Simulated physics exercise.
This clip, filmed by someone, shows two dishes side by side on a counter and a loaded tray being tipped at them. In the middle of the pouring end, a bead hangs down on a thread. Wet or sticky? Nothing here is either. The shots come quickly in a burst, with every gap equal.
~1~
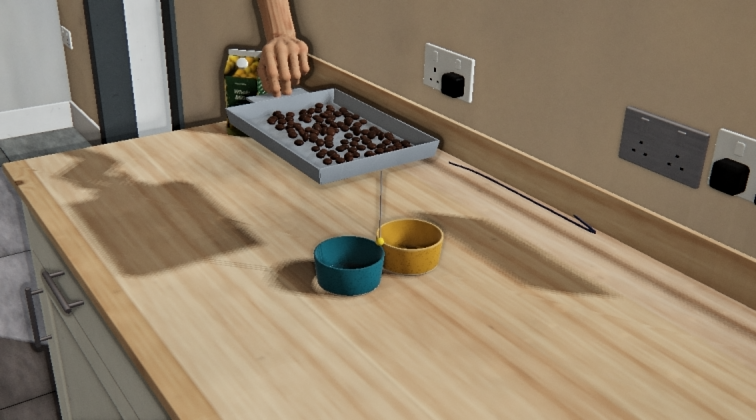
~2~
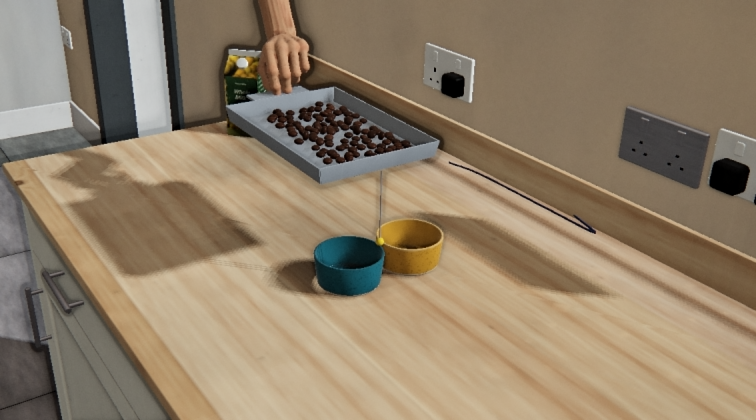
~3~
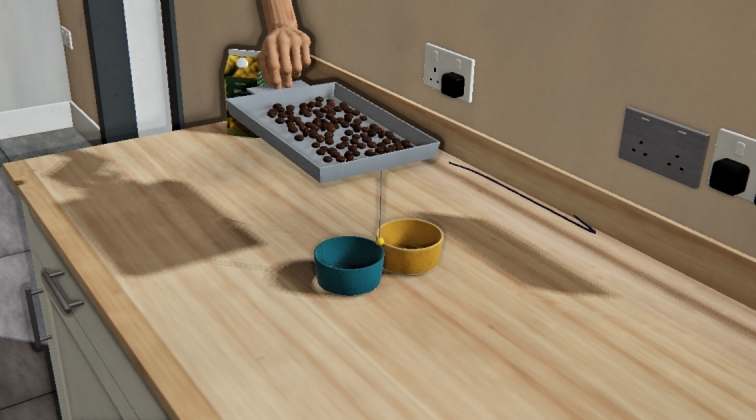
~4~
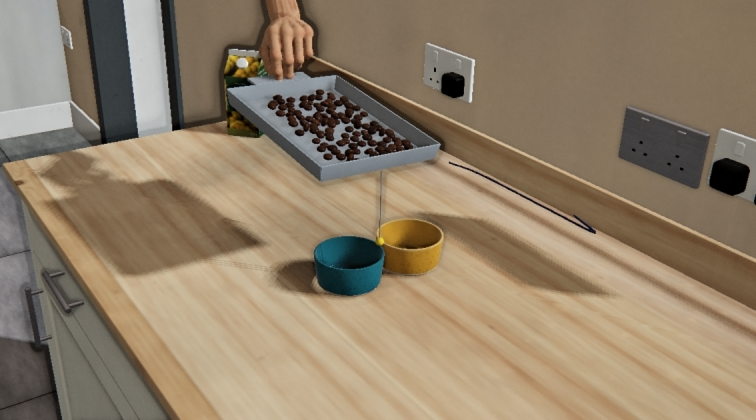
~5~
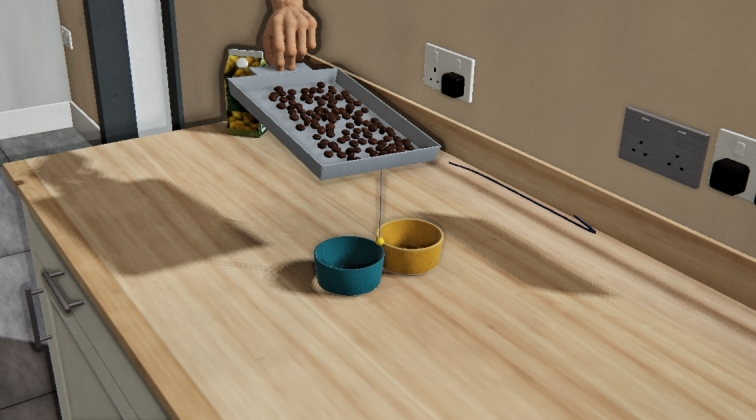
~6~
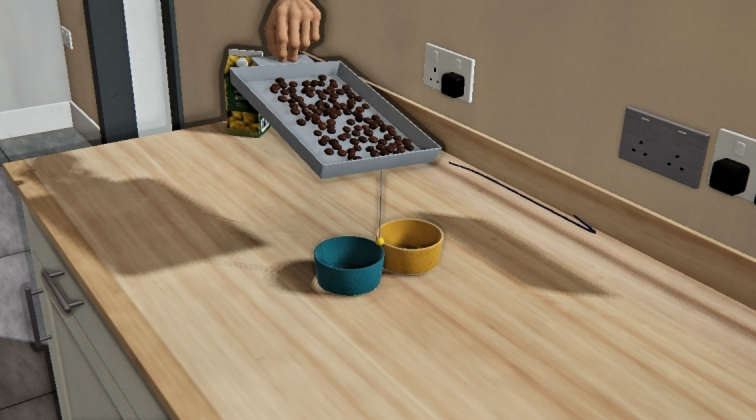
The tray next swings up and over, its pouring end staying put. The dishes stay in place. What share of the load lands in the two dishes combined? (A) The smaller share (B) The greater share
A, the smaller share.
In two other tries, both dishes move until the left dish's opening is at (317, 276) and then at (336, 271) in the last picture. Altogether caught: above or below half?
Short of half and then Short of half.
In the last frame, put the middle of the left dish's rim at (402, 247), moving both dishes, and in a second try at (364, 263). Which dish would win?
The first time it is the dish to the left, and the second time it is the dish to the right.
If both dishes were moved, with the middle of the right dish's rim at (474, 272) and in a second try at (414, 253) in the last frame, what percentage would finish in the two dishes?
In order: 0 percent and 50 percent.
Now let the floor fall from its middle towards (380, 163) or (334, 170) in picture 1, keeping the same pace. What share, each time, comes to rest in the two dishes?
Case one near 0 %; case two near 10 %.
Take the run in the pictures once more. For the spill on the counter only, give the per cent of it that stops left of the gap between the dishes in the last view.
It works out at some 0 percent.
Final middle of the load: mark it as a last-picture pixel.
(454, 283).
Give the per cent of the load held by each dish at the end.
In the left dish 0 per cent comes to rest, in the right dish 20 per cent.
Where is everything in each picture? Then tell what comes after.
The first picture shows corners of the pouring end at (321, 168) and (435, 140), level; middle of the load at (335, 131), flat chocolate drops; left dish at (368, 279); right dish at (429, 259); bead on its thread at (380, 242).
The second picture shows corners of the pouring end at (321, 167) and (435, 141), level; middle of the load at (335, 130).
The third picture shows corners of the pouring end at (321, 166) and (436, 142), tipped barely, lowest at the right corner; middle of the load at (335, 127).
The fourth picture shows corners of the pouring end at (322, 165) and (436, 143), tipped a little, lowest at the right corner; middle of the load at (336, 122).
The fifth picture shows corners of the pouring end at (324, 164) and (437, 145), tipped a little, lowest at the right corner; middle of the load at (337, 118).
The sixth picture shows corners of the pouring end at (325, 163) and (438, 147), tipped a little, lowest at the right corner; middle of the load at (338, 113); left dish at (368, 279); right dish at (429, 259).
Soon after the last picture, tray tipped steeply; all on the tray.
A little later, tray tipped past a quarter turn; a small part on the tray; a small part in the right dish; about two thirds outside both; a small part in the air.
Later still, tray tipped past a quarter turn; about a quarter in the right dish; most outside both.
At rest, tray tipped past a quarter turn; none in the left dish; about a quarter in the right dish; most outside both.
